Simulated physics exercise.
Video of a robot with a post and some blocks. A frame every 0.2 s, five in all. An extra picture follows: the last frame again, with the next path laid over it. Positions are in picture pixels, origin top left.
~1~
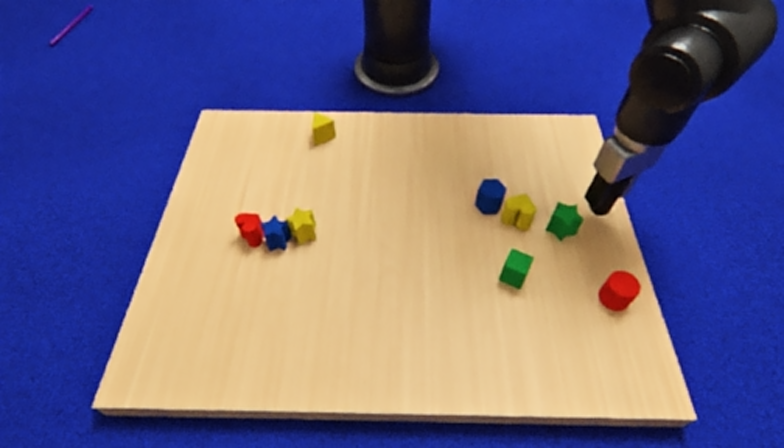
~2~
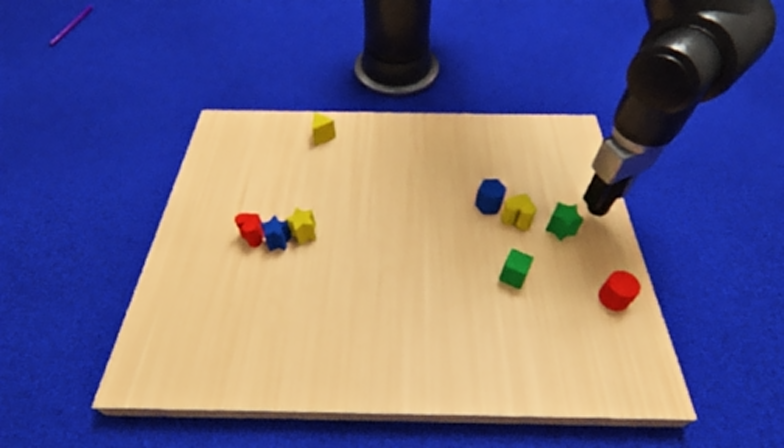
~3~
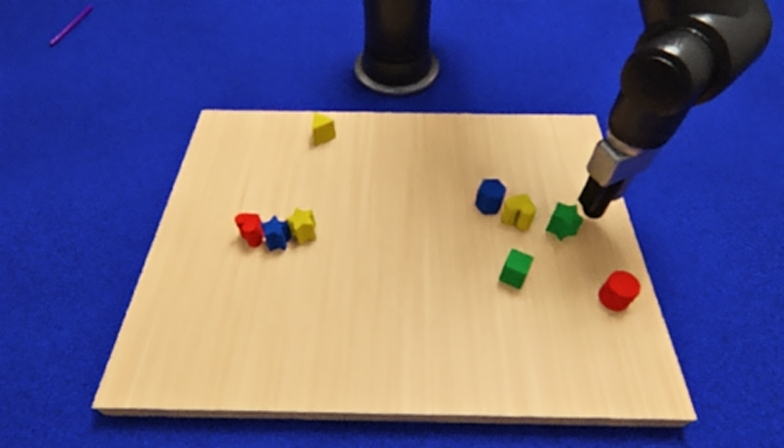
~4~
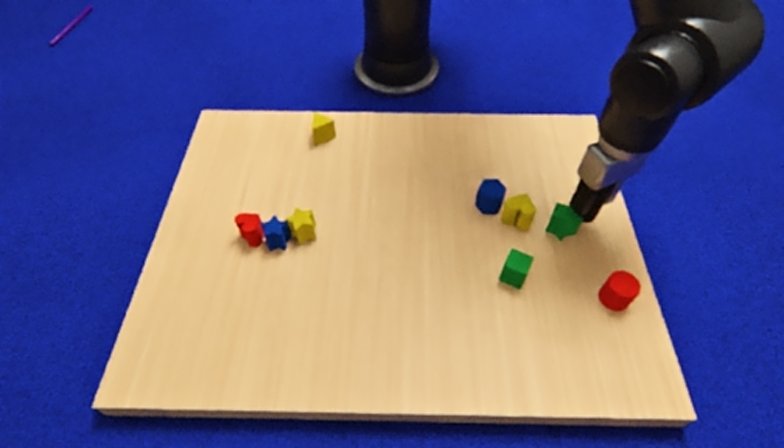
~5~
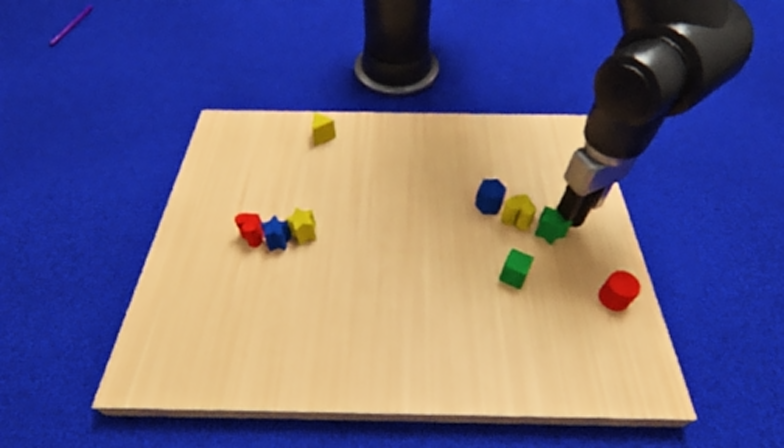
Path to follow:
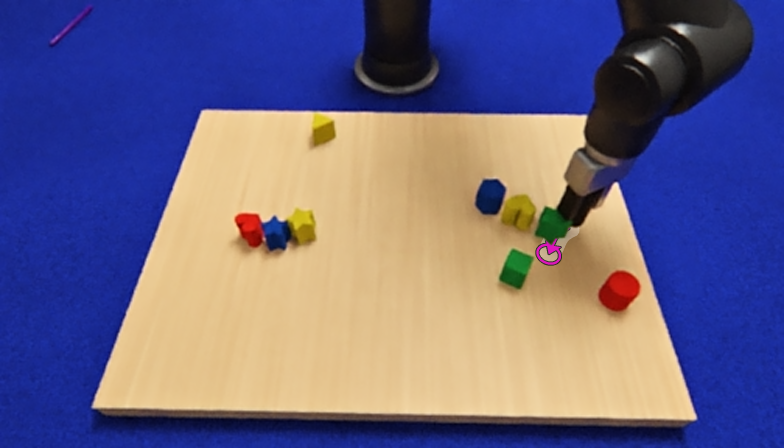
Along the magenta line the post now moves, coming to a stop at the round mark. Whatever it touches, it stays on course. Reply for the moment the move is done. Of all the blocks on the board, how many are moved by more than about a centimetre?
The way I see it, the answer is one.
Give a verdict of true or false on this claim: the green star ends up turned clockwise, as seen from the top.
My answer: True.
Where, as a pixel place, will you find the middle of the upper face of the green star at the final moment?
In the picture, it is at (535, 228).
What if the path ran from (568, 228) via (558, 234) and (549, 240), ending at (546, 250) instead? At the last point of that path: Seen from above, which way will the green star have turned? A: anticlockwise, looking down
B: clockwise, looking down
The one that fits is B, clockwise, looking down.
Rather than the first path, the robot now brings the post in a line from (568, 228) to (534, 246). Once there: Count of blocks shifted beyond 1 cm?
There will be two blocks that move more than 1 cm.
Drawn move, from (568, 228) by way of (559, 235) and (553, 244) to (549, 254).
On the path given first. Halfway along, post (559, 232); yellow heart (519, 204); green star (540, 225), turned 20° clockwise.
At the end, post (553, 246); green square piece still; yellow heart (519, 204), turned 15° clockwise; green star (535, 228), turned 45° clockwise.
